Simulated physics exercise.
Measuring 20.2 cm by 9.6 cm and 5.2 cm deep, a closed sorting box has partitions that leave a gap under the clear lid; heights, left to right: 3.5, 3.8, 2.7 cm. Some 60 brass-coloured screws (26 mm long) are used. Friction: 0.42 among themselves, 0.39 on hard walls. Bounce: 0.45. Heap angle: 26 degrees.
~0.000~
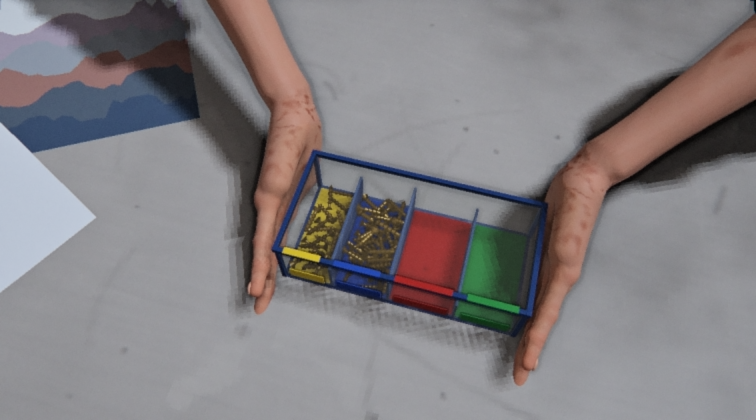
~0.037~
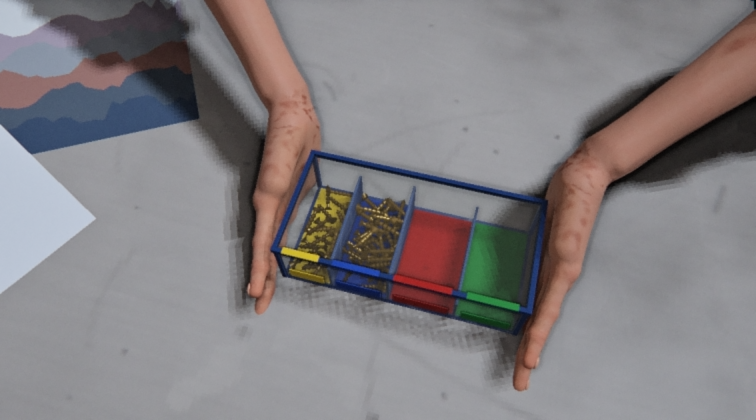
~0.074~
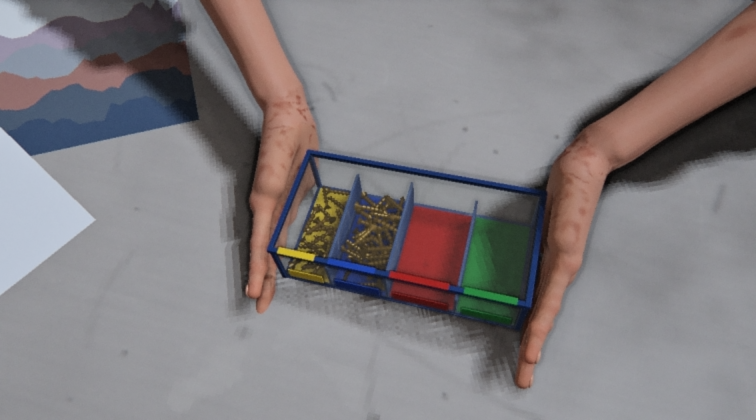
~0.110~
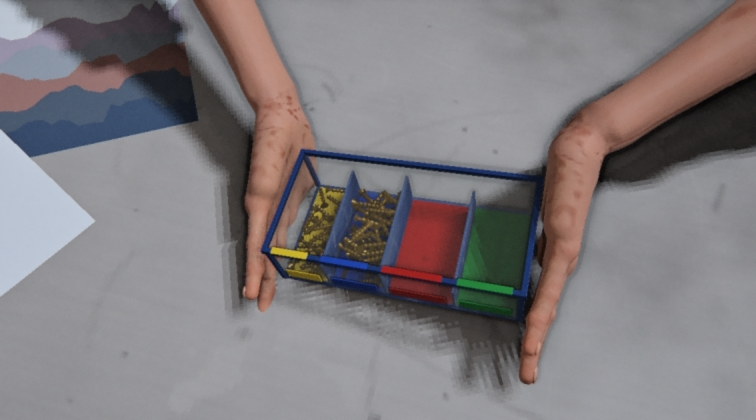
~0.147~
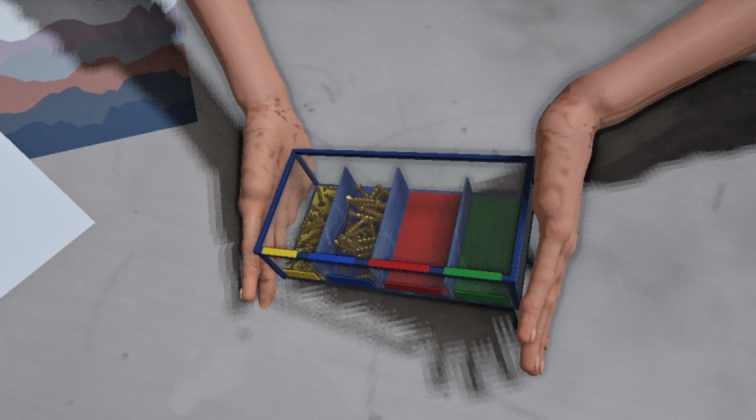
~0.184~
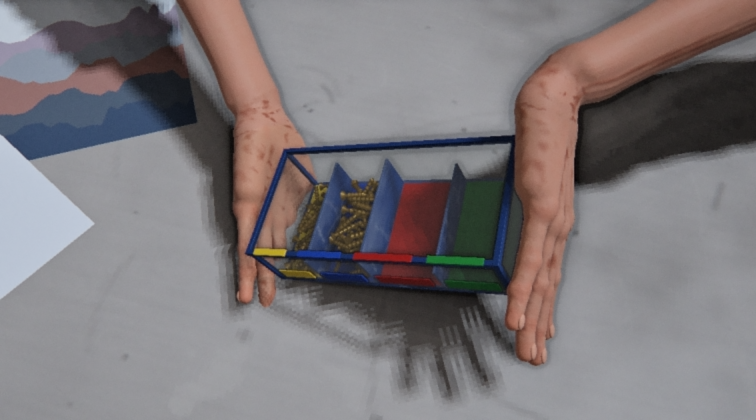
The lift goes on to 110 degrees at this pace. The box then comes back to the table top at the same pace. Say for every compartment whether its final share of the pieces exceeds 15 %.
Red: Stays behind the line; blue: Crosses the line; green: Stays behind the line; yellow: Crosses the line.
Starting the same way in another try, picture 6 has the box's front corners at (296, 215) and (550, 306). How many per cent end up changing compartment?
Near 40 %.
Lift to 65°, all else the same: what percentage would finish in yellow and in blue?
Yellow: 35; blue: 65 (per cent).
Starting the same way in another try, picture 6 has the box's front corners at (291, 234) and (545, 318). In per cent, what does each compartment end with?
Final shares, in per cent - red: 10, blue: 75, green: 10, yellow: 5.
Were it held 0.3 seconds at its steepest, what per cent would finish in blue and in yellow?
Then blue keeps 25% and yellow keeps 75%.
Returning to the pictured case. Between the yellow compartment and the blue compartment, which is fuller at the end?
The larger amount is in the yellow one.
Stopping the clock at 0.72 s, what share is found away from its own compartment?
Estimate: Some 15 %.
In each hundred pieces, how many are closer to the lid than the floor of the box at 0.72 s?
Something like 60 percent of the pieces.
After 0.72 s, tilt 109 degrees; blue 50 %, yellow 50 %.
After 1.07 s, tilt 47 degrees; blue 30 %, yellow 70 %.
After 1.52 s, tilt 0 degrees; blue 25 %, yellow 75 %.
By 1.9 s all is still; red 0 %, blue 25 %, green 0 %, yellow 75 %.
